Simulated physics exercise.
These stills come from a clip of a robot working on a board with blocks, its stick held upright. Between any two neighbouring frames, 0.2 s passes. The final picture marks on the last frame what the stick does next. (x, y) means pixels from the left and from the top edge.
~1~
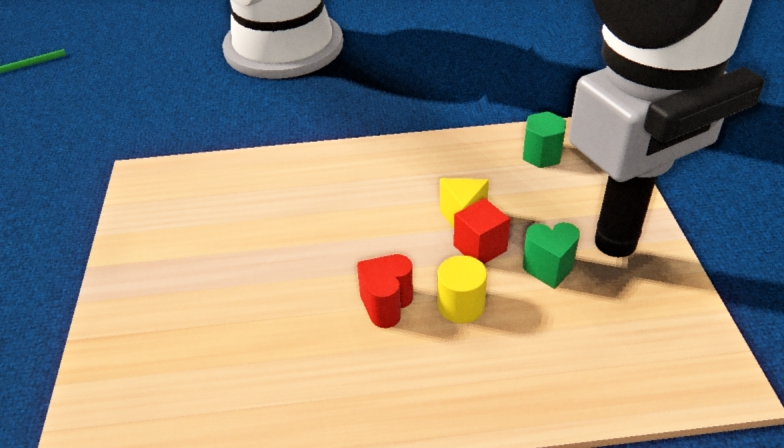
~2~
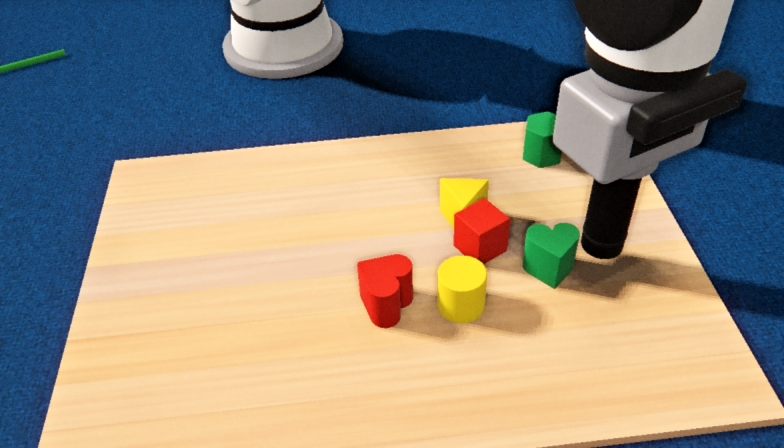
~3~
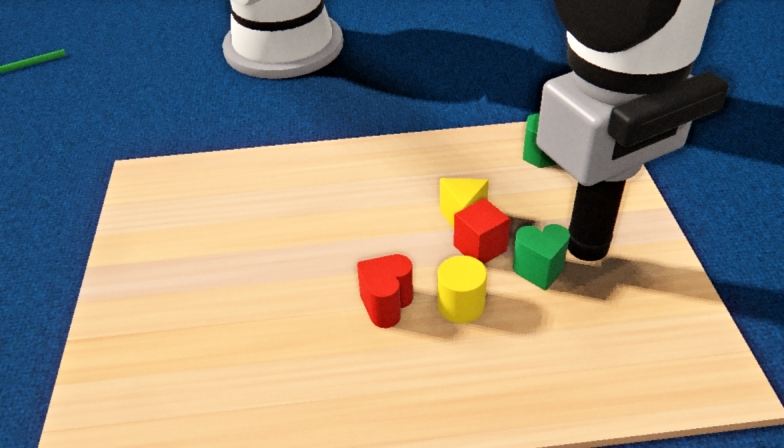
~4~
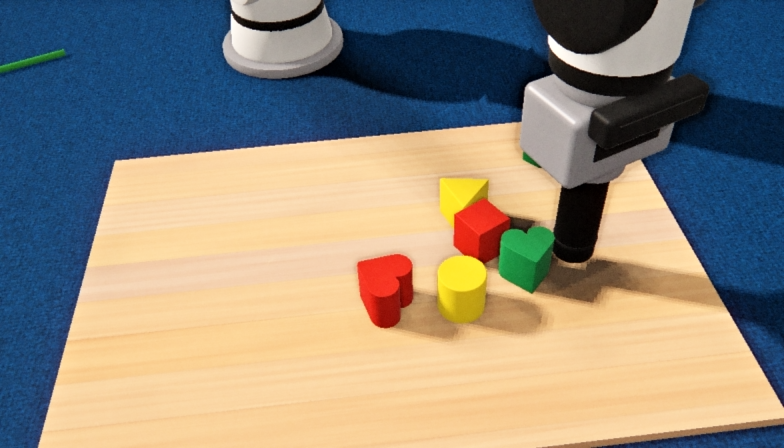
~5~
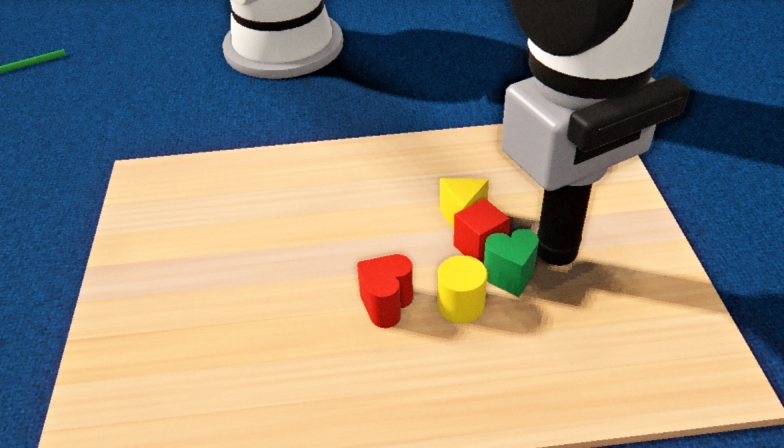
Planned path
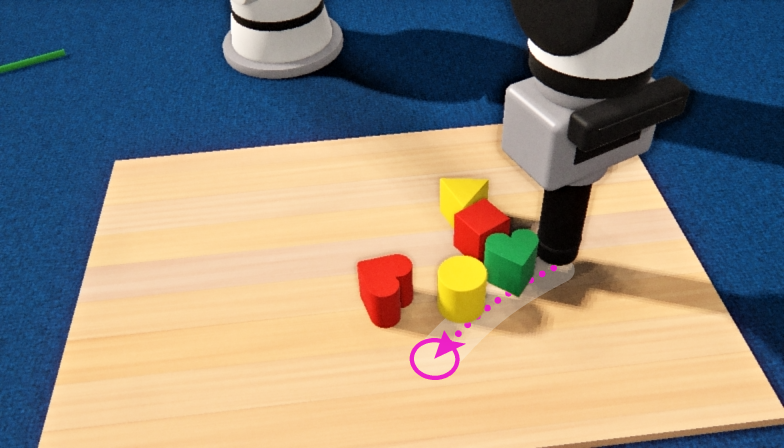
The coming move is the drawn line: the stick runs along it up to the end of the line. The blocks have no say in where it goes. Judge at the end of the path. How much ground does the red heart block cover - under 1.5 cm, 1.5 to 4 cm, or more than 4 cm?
It moves only a bit, under 1.5 cm.
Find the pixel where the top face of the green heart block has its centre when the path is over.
When the path ends, it will be at (460, 252).
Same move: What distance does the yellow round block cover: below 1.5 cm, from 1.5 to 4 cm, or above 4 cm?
Of the three bands, it's over 4 cm.
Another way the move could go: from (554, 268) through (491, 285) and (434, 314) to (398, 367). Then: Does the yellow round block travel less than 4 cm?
It seems not.
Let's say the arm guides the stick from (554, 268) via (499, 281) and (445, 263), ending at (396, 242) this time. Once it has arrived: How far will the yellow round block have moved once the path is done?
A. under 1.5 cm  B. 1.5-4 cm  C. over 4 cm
Answer: B.
Path on the board, from (554, 268) through (511, 292) and (471, 322) to (435, 359).
On the path given first. One third of the way, stick at (512, 276); yellow round block at (436, 282); green heart block at (465, 254), turned 25° clockwise.
Two thirds of the way, stick at (472, 306); yellow round block at (425, 284); green heart block at (460, 252), turned 20° clockwise.
At the end, stick at (435, 343); red heart block at (373, 269), turned 15° clockwise; yellow round block at (402, 297); red four-sided block in place; green heart block at (460, 252), turned 20° clockwise.
